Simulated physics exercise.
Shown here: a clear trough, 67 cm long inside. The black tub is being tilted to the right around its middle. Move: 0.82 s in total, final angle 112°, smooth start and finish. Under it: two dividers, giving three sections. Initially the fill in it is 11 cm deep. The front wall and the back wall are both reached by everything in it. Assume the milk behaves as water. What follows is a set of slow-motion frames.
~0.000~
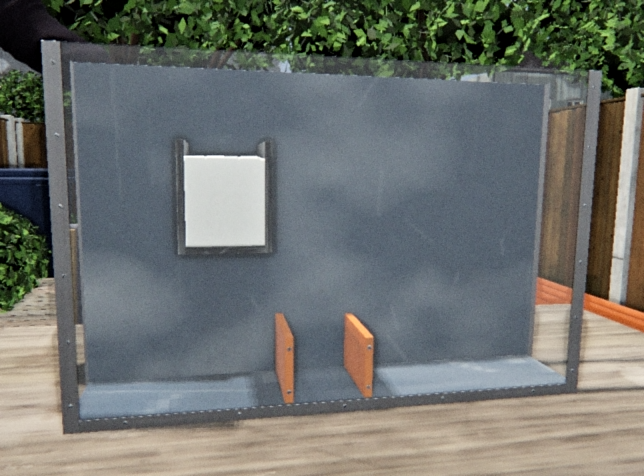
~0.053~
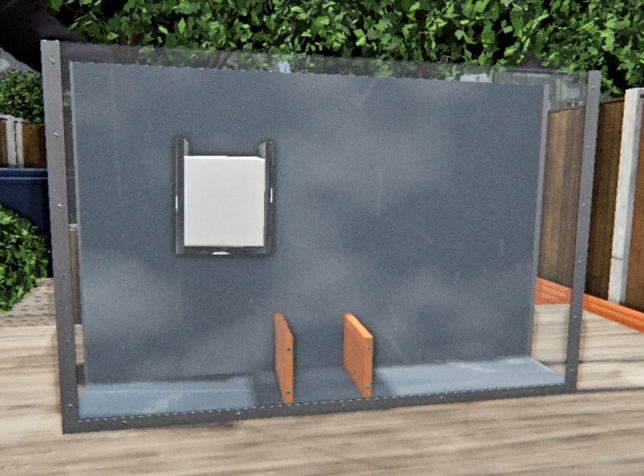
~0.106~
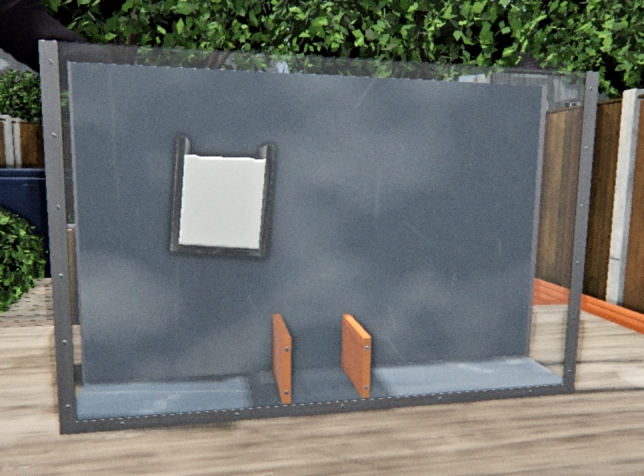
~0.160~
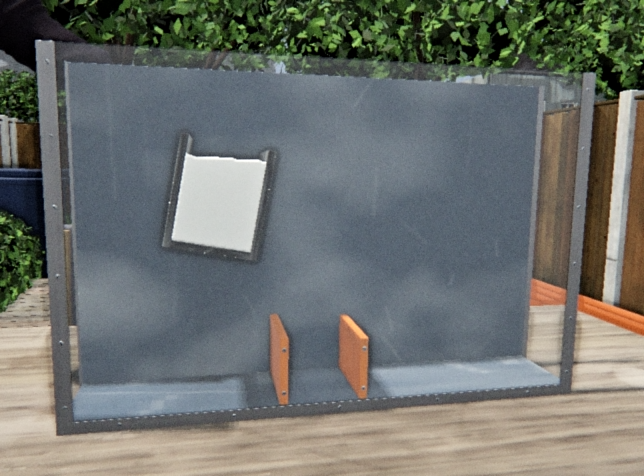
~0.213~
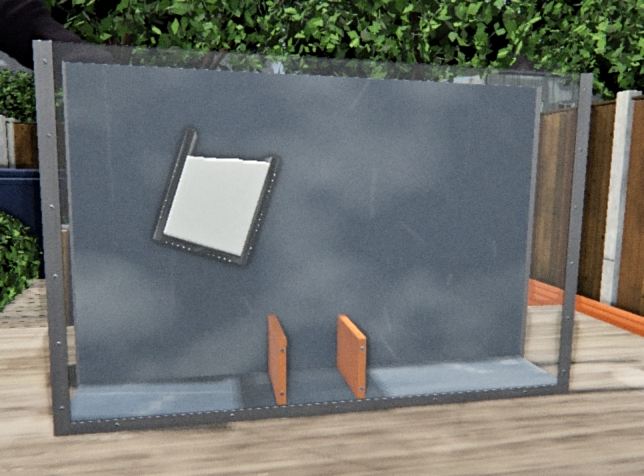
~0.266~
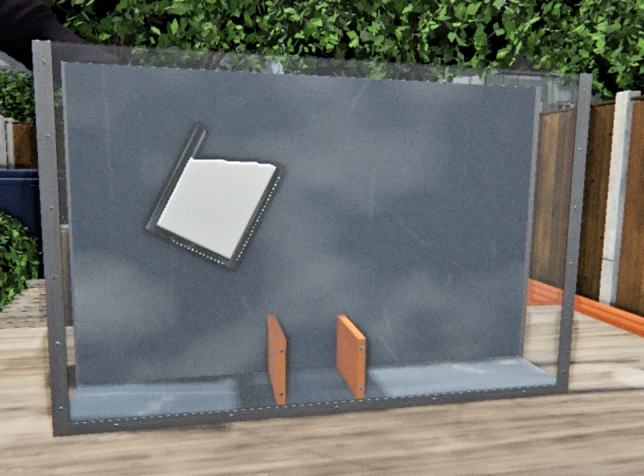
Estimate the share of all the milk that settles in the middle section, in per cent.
I would say roughly 60 per cent.
By 0.47 s the sections hold 0, 0 and 0 per cent, with 100 still above them.
By 0.72 s the sections hold 0, 35 and 0 per cent, with 65 still above them.
By 1.05 s the sections hold 15, 53 and 14 per cent, with 17 still above them.
At rest it is 26 per cent left, 59 middle, 15 right.
